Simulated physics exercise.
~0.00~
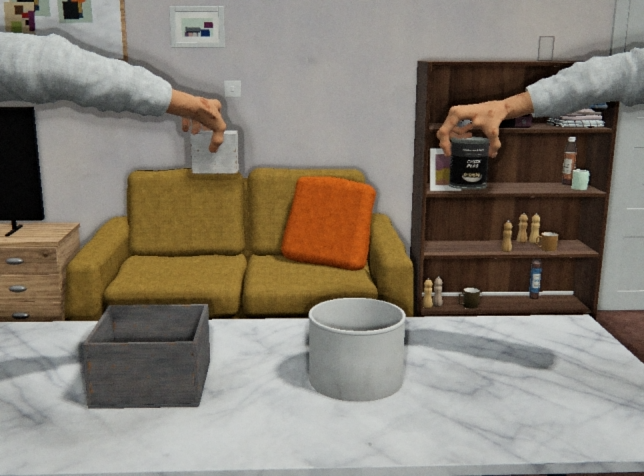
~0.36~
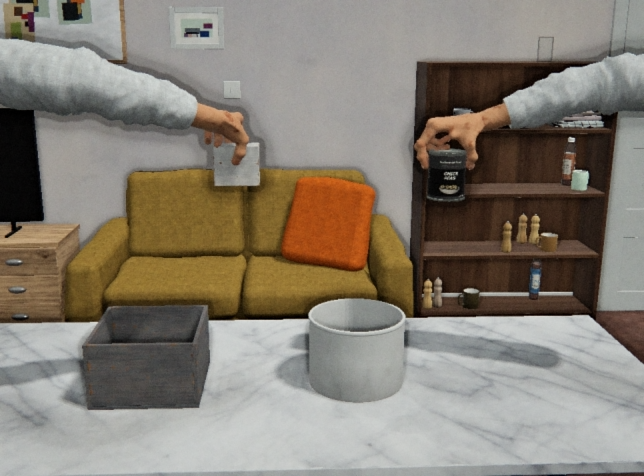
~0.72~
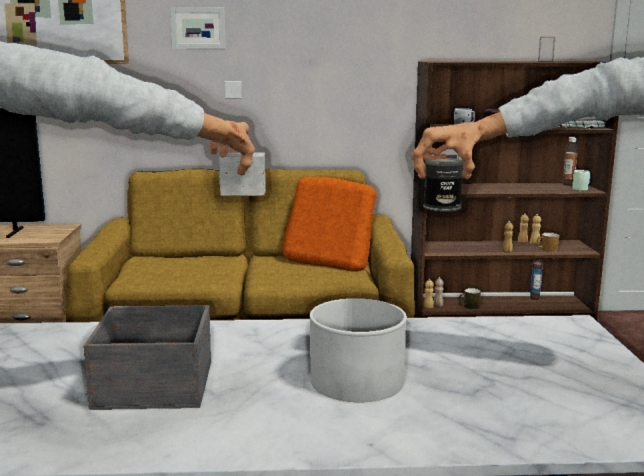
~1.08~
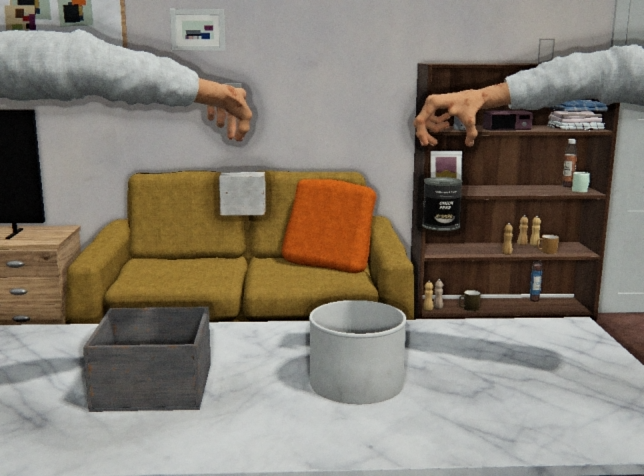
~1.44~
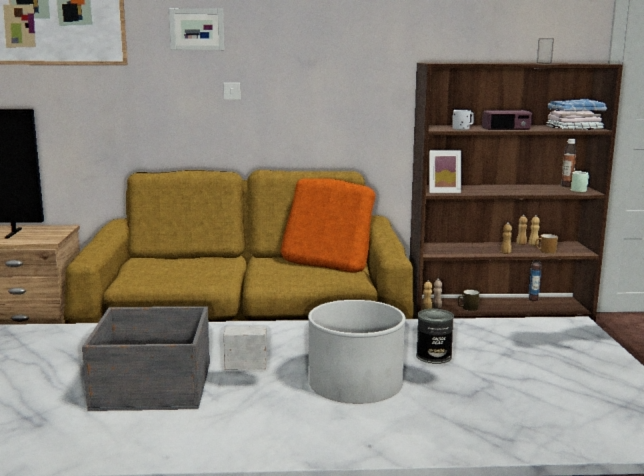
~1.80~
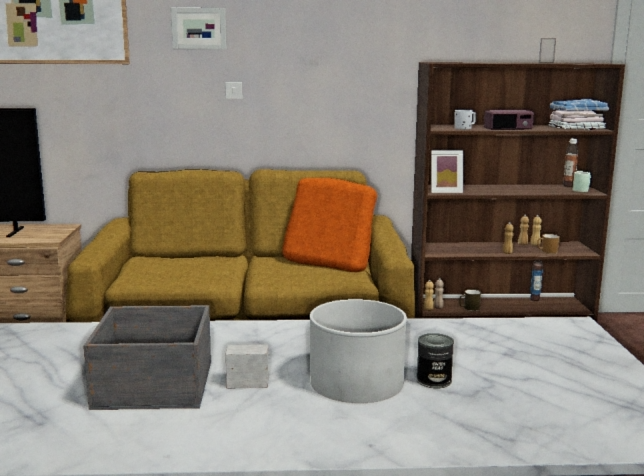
Two hands in pale grey sleeves reach in from either side above a white marble table, the left holding a whitish block and the right a black tin. On the table, seen from the front and slightly above, stand a dark grey square crate at left and a round, light grey bin to its right, with a mustard sofa, an orange cushion and a brown bookshelf behind. The hands move slightly inward and down, then let go and draw back. Block and tin drop upright together. The block lands between the containers and the tin right of the bin, both outside.
